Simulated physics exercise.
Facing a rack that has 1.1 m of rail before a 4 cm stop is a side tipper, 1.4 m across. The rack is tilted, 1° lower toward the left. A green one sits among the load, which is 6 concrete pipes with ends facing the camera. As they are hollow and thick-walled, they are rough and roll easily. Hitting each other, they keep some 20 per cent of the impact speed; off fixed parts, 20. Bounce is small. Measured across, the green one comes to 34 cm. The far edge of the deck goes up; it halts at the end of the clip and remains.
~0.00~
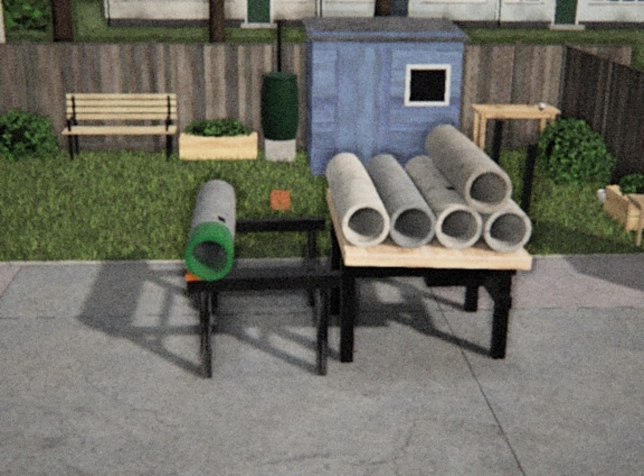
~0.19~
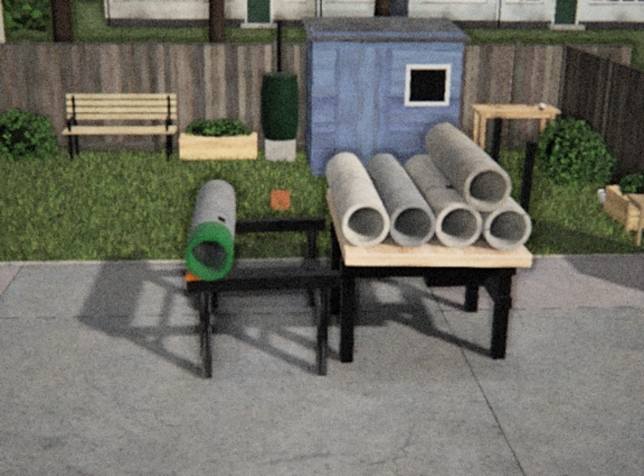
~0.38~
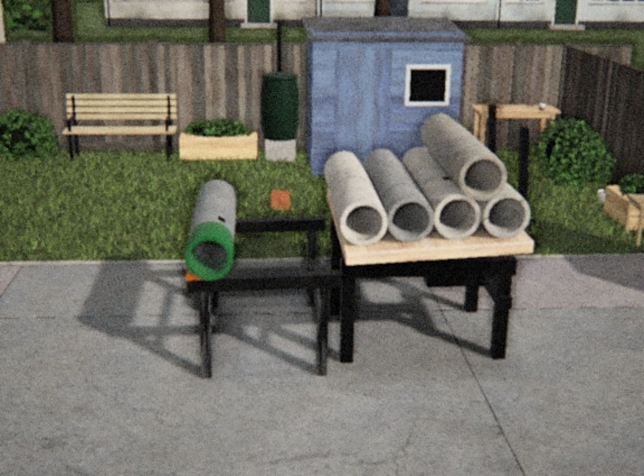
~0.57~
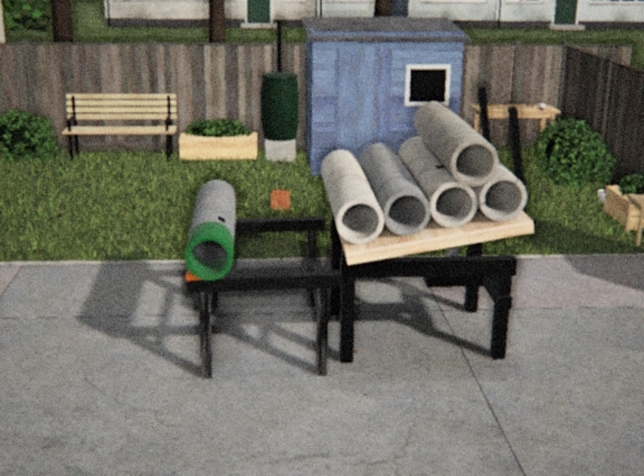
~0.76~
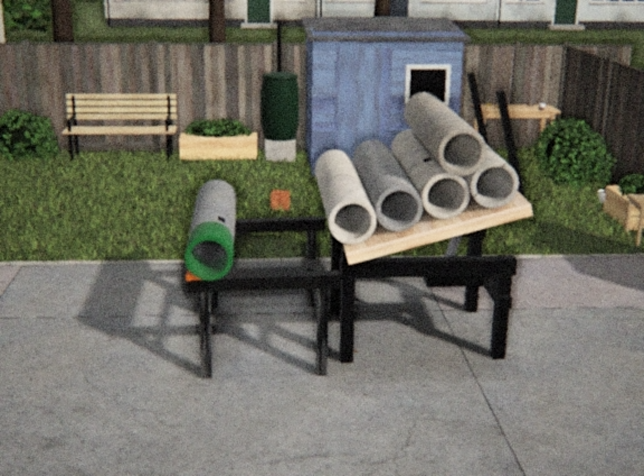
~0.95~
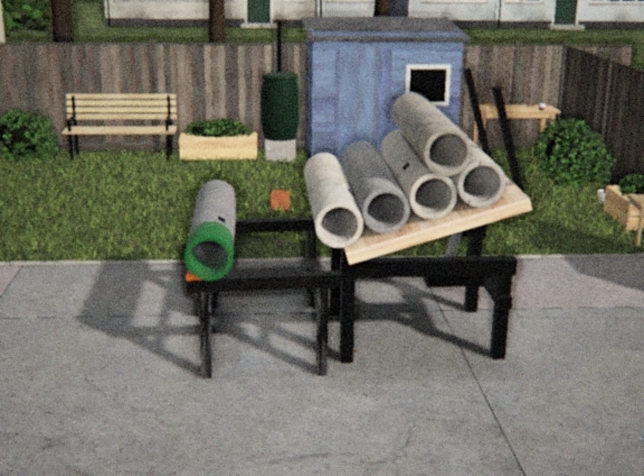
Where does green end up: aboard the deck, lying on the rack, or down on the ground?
It ends up down on the ground.
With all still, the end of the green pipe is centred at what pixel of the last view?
(66, 362).
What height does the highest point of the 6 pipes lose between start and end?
20 cm.
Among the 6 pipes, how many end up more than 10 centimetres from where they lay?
Counted: 6.
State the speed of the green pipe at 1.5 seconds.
It moves at about 0.0 m/s.
After 1.5 s, green is on the rack, 15 cm from the rack's far end; 0 past the stop so far.
After 2.2 s, green is over the stop and falling; 1 past the stop so far.
At rest (4.4 s), green is over the stop, on the ground; 1 past the stop so far.
